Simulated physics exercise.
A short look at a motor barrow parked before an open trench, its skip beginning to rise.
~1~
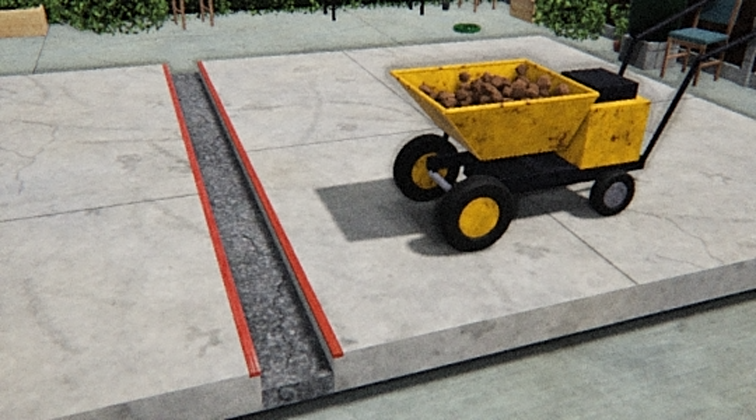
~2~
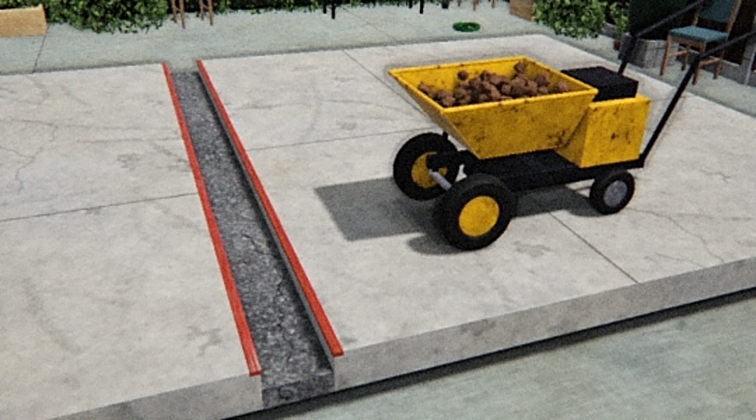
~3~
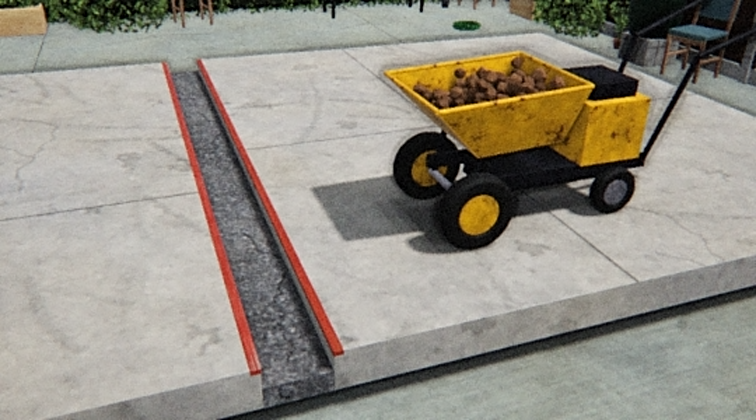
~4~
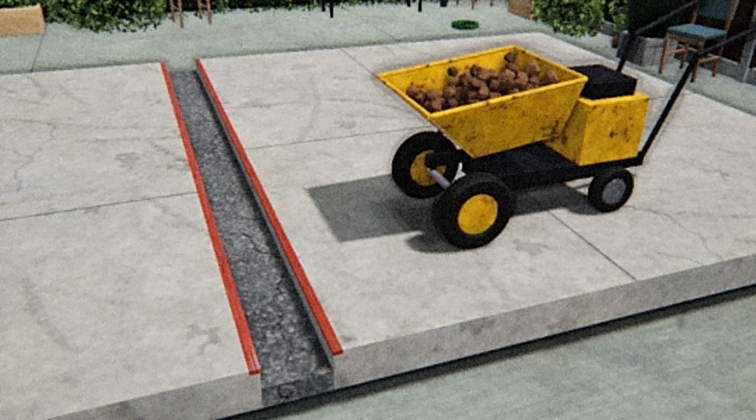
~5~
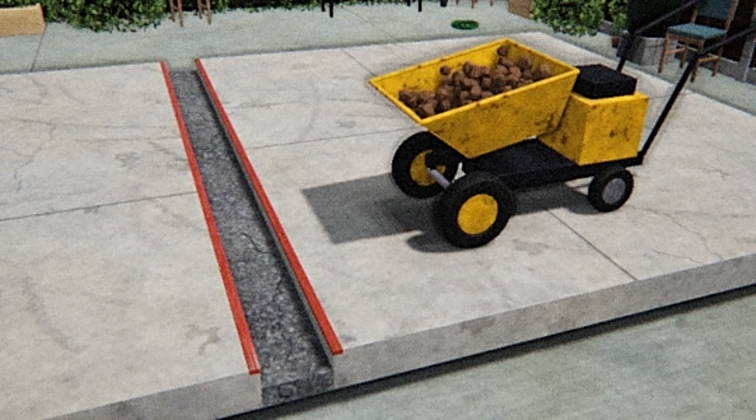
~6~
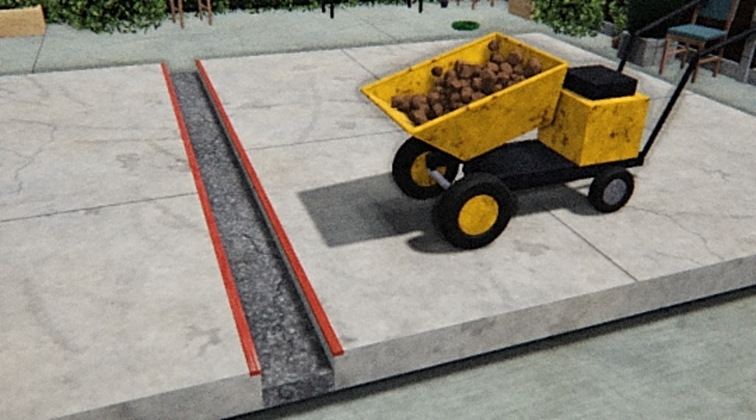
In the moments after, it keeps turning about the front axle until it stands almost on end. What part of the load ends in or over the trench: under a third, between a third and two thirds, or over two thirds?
The trench takes from one third to two thirds.
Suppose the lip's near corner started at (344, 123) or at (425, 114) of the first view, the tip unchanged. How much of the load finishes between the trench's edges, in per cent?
Roughly 40 per cent, and 60 per cent.
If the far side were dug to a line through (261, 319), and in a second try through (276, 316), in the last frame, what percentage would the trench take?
In turn 40 and 30 in a hundred.
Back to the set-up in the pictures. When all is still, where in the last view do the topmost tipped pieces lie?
Around (321, 239).
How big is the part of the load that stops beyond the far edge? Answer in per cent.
Close to 0 per cent.
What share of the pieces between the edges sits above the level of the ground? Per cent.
Roughly 15 in a hundred.
Shortly afterwards, skip tipped steeply; the whole lot in the skip.
Next, skip tipped right over; near two thirds in the skip; near a quarter short of the trench; only a few in or heaped over the trench; only a few falling.
Some moments later, skip tipped right over; near a quarter in the skip; near a third short of the trench; near half in or heaped over the trench; only a few beyond it.
In the end, skip tipped right over; a little in the skip; near a third short of the trench; near half in or heaped over the trench; only a few beyond it.
